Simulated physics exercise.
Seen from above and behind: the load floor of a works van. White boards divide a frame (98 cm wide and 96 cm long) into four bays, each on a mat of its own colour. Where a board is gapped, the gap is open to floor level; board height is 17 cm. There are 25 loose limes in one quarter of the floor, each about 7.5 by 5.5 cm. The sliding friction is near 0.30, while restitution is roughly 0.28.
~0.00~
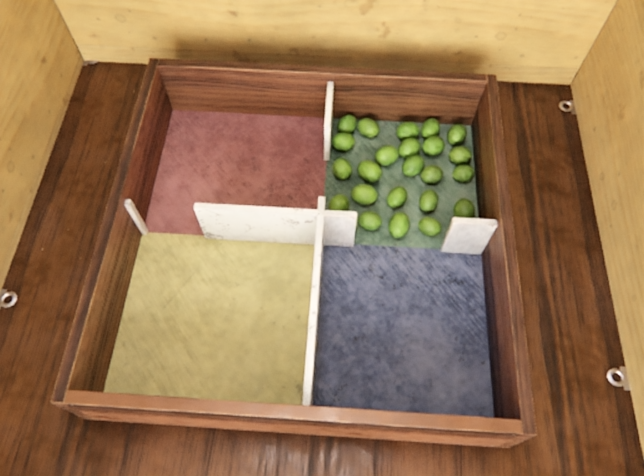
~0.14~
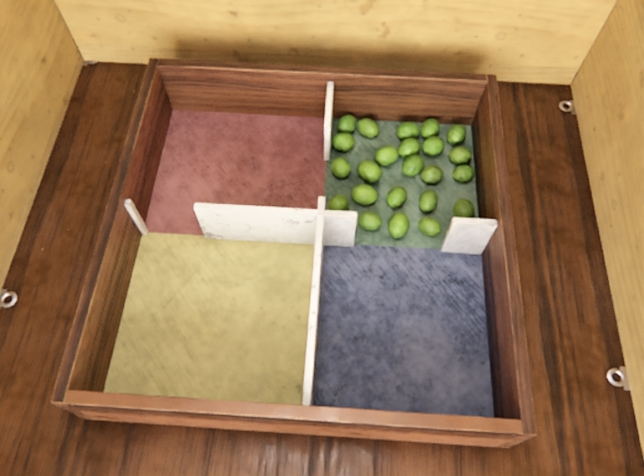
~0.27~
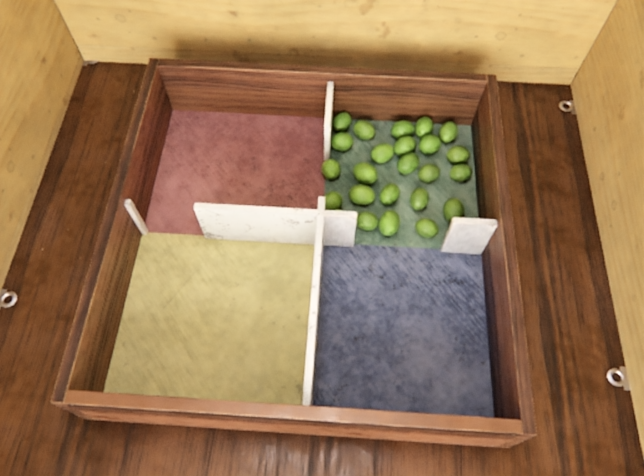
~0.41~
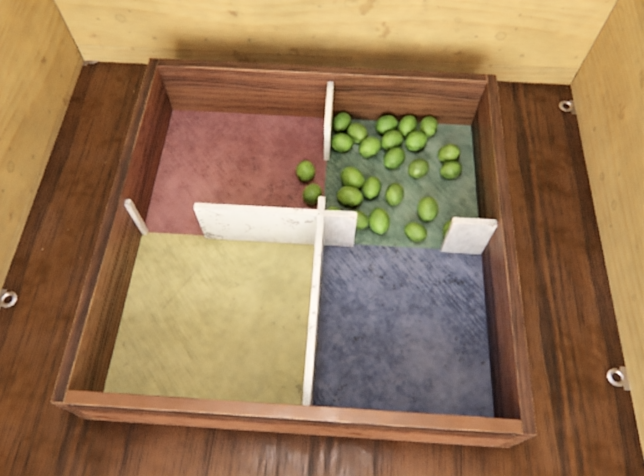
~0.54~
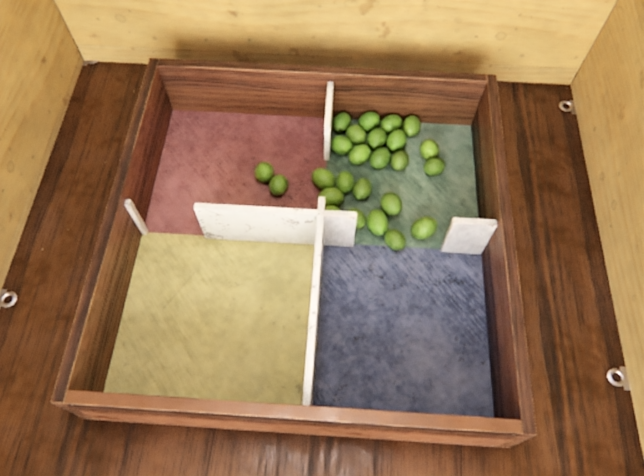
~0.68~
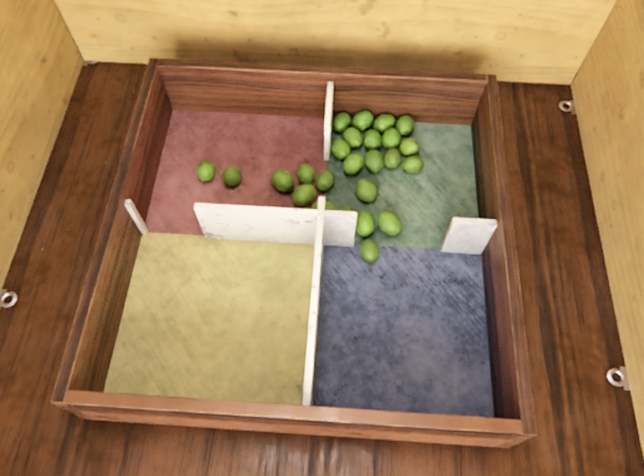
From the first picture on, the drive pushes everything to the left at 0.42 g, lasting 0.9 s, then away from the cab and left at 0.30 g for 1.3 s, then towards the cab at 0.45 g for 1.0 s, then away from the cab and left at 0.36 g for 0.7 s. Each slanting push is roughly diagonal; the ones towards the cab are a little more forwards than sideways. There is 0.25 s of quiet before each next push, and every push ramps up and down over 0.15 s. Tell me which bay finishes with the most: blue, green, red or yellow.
Red.
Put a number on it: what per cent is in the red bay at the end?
About 60 per cent.
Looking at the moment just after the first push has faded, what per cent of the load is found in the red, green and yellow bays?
Per cent by bay - red: 40, green: 60, yellow: 0.
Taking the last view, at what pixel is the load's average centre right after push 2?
The average place is at about (265, 200).
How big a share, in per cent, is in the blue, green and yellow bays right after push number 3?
The load sits as blue 0 per cent, green 40 per cent and yellow 0 per cent.
After push 1 (1.14 s), 10 in the red bay, 1 in the blue bay and 14 in the green bay.
After push 2 (2.69 s), 8 in the red bay, 1 in the blue bay, 12 in the green bay and 4 in the yellow bay.
After push 3 (3.94 s), 14 in the red bay, 1 in the blue bay and 10 in the green bay.
After push 4 (4.89 s), 16 in the red bay, 1 in the blue bay, 6 in the green bay and 2 in the yellow bay.
Final count (at 6.24 s), 15 in the red bay, 1 in the blue bay, 6 in the green bay and 3 in the yellow bay.
